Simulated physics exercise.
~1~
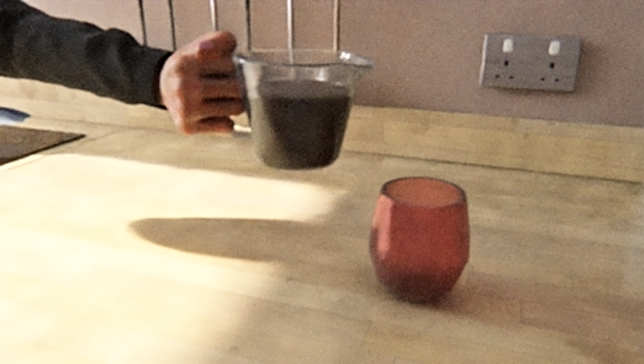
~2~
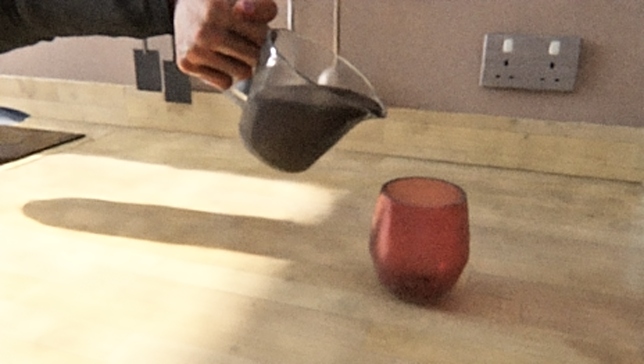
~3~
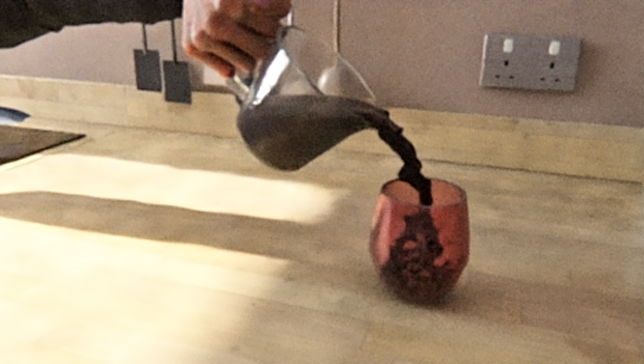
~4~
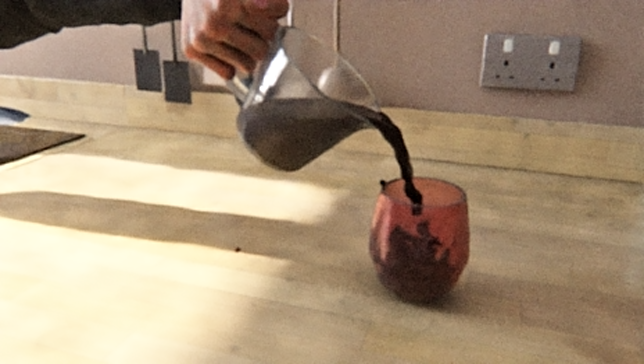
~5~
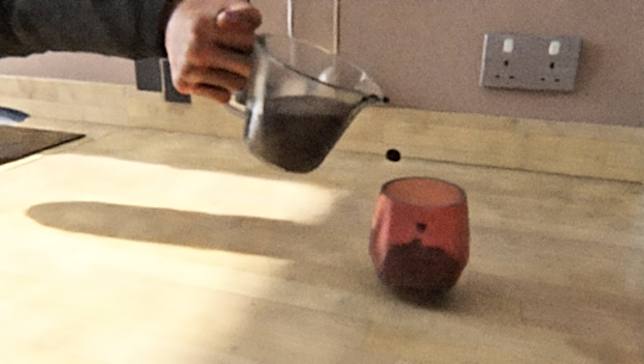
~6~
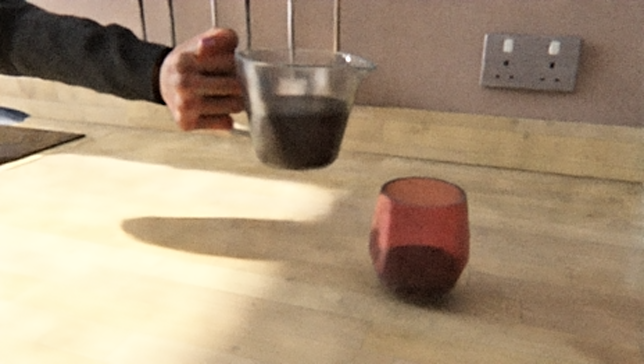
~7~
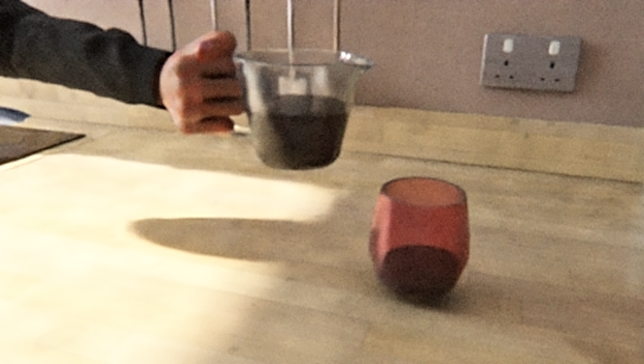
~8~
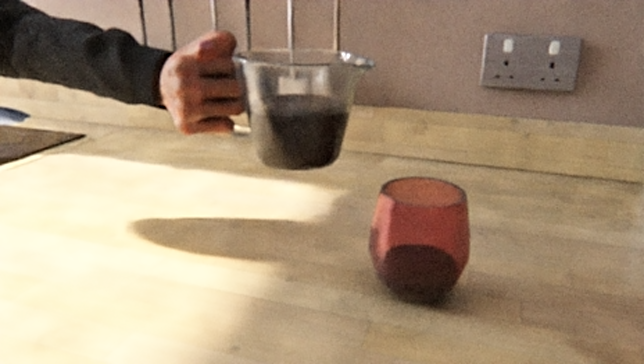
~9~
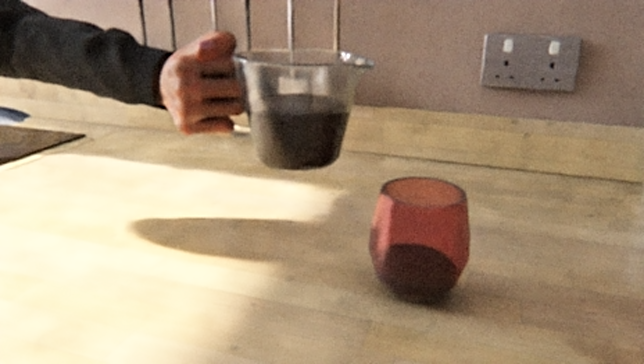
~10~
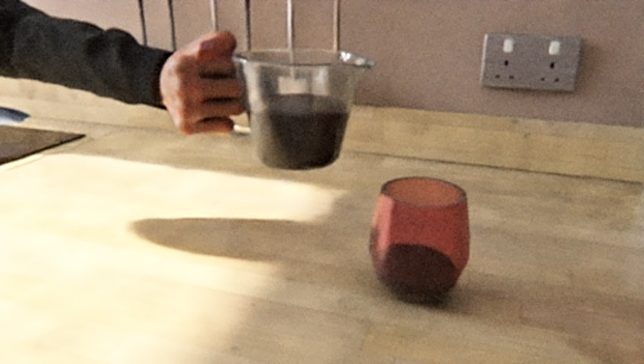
Hand tilting a glass jug and pouring dark coffee into a red round-bellied glass, then righting it, leaving the glass partly filled.
